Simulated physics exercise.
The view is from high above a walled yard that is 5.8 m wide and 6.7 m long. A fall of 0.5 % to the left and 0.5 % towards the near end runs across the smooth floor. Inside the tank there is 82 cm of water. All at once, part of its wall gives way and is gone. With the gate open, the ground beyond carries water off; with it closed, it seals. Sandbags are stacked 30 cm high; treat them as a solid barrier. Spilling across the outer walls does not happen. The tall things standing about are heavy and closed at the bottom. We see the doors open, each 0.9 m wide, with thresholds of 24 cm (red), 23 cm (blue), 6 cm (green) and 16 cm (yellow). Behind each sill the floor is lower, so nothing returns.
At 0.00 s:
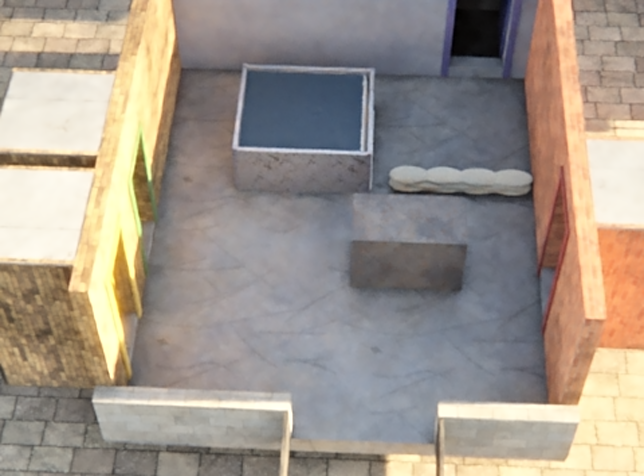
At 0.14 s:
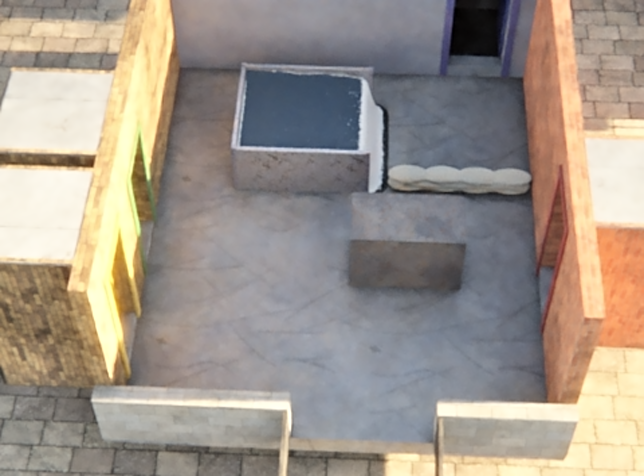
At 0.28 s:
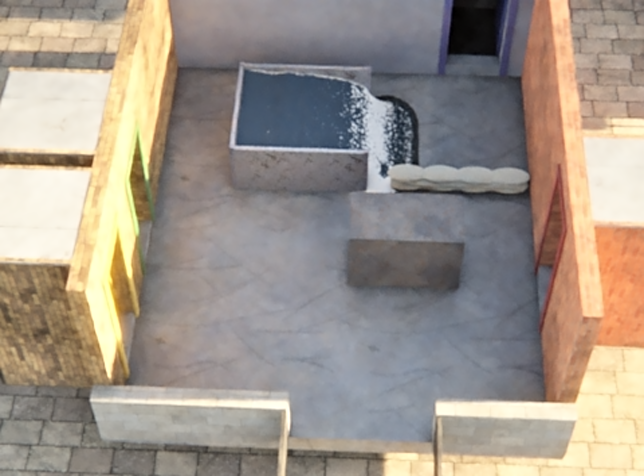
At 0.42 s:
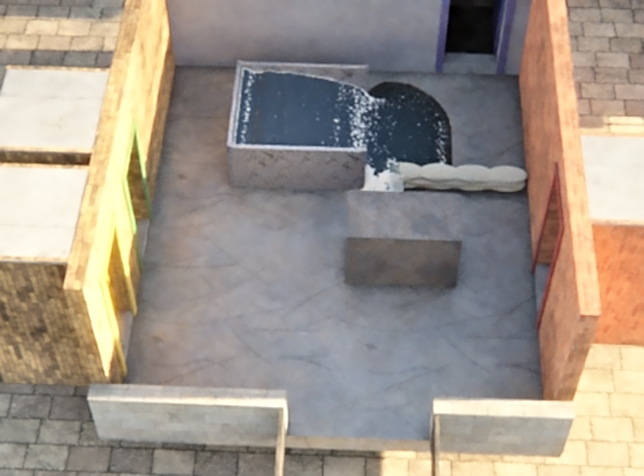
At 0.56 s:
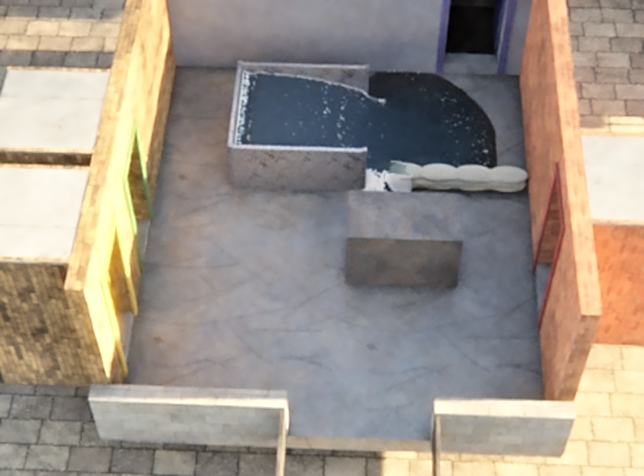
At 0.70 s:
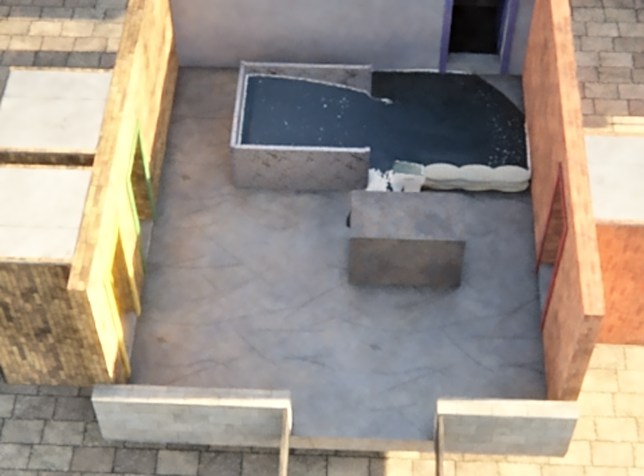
Dark water bursts through the right side of a grey, open-topped tank near the back of a walled yard, seen from high above. A yellowish brick wall stands on the left, a reddish one on the right, with pale sandbags and a grey block near the tank. White froth spills first, then the dark sheet fans rightward behind the sandbags and reaches the reddish wall.
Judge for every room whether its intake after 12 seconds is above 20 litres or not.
Result: The red door lets in less than the cap; the blue door lets in more than the cap; the green door lets in less than the cap; the yellow door lets in less than the cap.
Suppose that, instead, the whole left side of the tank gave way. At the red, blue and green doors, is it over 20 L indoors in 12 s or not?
Then: Red not over, blue not over, green over.
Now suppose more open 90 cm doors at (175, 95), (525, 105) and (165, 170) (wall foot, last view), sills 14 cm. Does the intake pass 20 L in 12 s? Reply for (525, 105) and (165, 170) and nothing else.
Well, the first is beyond the mark and the second is shy of the mark.
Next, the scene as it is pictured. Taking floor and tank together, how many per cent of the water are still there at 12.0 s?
Close to 90 in a hundred remains.
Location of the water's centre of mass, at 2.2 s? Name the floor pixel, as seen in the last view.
Close to (410, 143) in the last picture.
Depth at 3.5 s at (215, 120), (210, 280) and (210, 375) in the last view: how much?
Depths in turn: Roughly 0, 1 and 0 centimetres.
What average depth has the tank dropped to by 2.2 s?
The mean depth is around 22 cm.
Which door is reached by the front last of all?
The answer is the yellow door.
After 1.4 s water covers 25 % of the floor and is deepest (53 cm) near (520, 163); red door not reached, blue door 18 cm at the sill, 0 L in, green door not reached, yellow door not reached.
After 2.2 s water covers 30 % of the floor and is deepest (50 cm) near (514, 81); red door 7 cm at the sill, 0 L in, blue door 40 cm at the sill, 42 L in, green door not reached, yellow door not reached.
After 3.5 s water covers 50 % of the floor and is deepest (30 cm) near (393, 168); red door 5 cm at the sill, 0 L in, blue door 29 cm at the sill, 116 L in, green door not reached, yellow door not reached.
After 7.0 s water covers 85 % of the floor and is deepest (18 cm) near (370, 168); red door 3 cm at the sill, 0 L in, blue door 9 cm at the sill, 125 L in, green door 3 cm at the sill, 2 L in, yellow door 6 cm at the sill, 0 L in.
After 12.0 s water covers 95 % of the floor and is deepest (14 cm) near (416, 169); red door 3 cm at the sill, 0 L in, blue door 11 cm at the sill, 125 L in, green door 4 cm at the sill, 2 L in, yellow door 11 cm at the sill, 0 L in.
